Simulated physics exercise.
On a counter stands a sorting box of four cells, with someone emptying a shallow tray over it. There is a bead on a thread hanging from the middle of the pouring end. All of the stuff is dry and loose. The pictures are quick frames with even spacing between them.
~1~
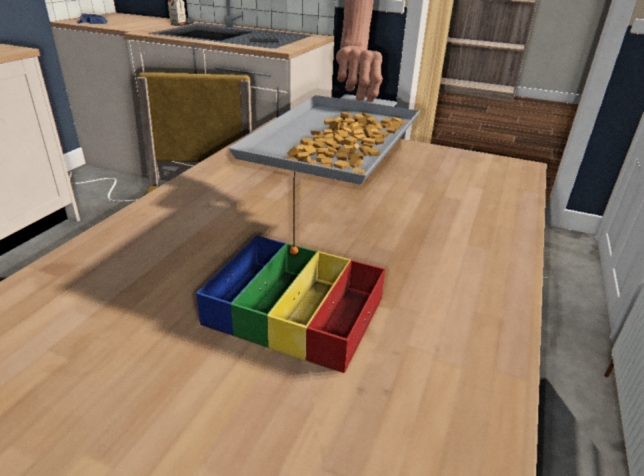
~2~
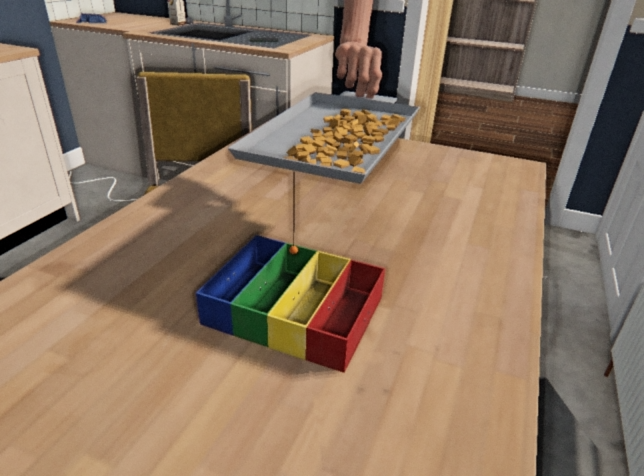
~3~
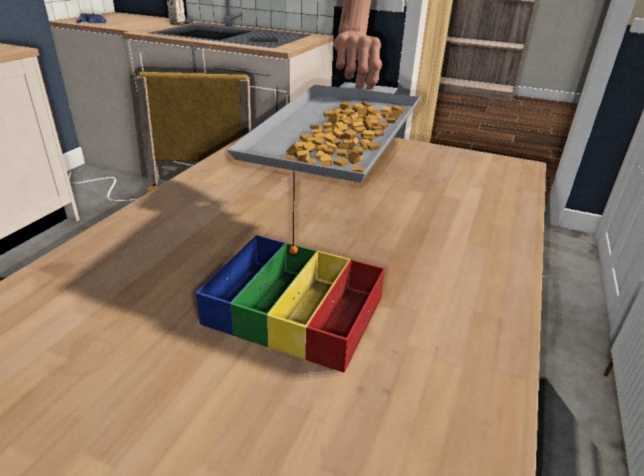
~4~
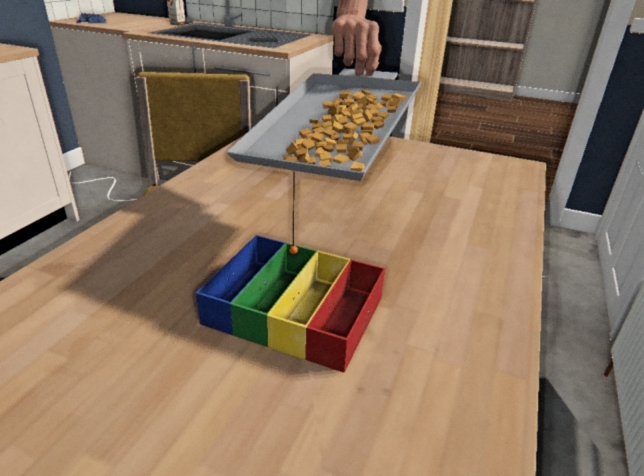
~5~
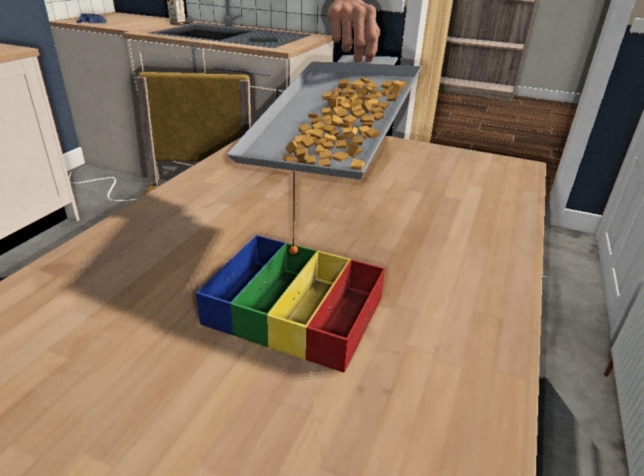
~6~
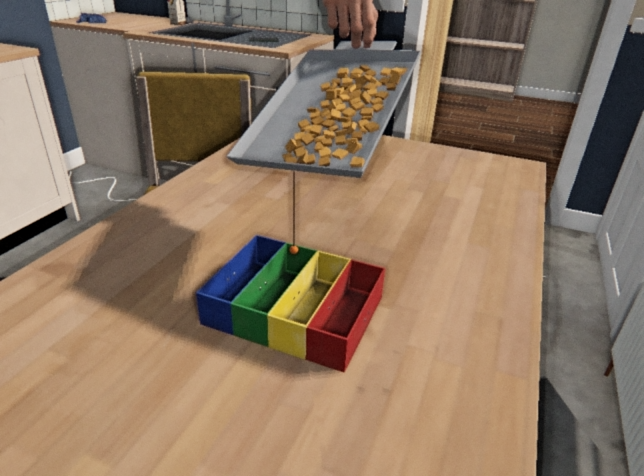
On a wooden kitchen counter, a hand holds a shallow grey tray of cereal squares above a sorting box with blue, green, yellow and red cells. The hand gradually raises the tray's far end, steepening its slope, and the pouring end tips slightly lower at its left corner.
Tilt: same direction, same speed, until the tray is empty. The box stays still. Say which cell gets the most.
Blue.
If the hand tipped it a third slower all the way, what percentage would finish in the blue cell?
Around 30 percent.
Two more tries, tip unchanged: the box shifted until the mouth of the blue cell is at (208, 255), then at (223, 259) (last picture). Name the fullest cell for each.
That green cell, then the blue one.
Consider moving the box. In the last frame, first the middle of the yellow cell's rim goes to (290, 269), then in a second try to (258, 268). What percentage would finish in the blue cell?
First try: Roughly 40 per cent; second try: Roughly 10 per cent.
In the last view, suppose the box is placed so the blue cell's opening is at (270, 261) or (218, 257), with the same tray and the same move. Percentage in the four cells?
Well, you'd get about 30 per cent and then about 90 per cent.
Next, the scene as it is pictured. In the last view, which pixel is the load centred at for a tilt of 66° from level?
Near the pixel (257, 167).
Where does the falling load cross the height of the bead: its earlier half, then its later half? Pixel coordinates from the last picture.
The leading part at (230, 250), the rest of it at (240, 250).
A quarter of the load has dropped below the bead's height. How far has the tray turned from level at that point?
Reading: Some 75°.
Soon after the last picture, tray tipped steeply; about two thirds on the tray; a stray few in the blue cell; about a third falling or outside the box.
A little later, tray tipped past a quarter turn; about a third in the blue cell; a small part in the green cell; a small part in the yellow cell; about a third falling or outside the box.
Later still, tray tipped past a quarter turn; about a third in the blue cell; about a quarter in the green cell; a small part in the yellow cell; about a third falling or outside the box.
At rest, tray tipped past a quarter turn; about a third in the blue cell; about a quarter in the green cell; a small part in the yellow cell; none in the red cell; about a third outside the box.
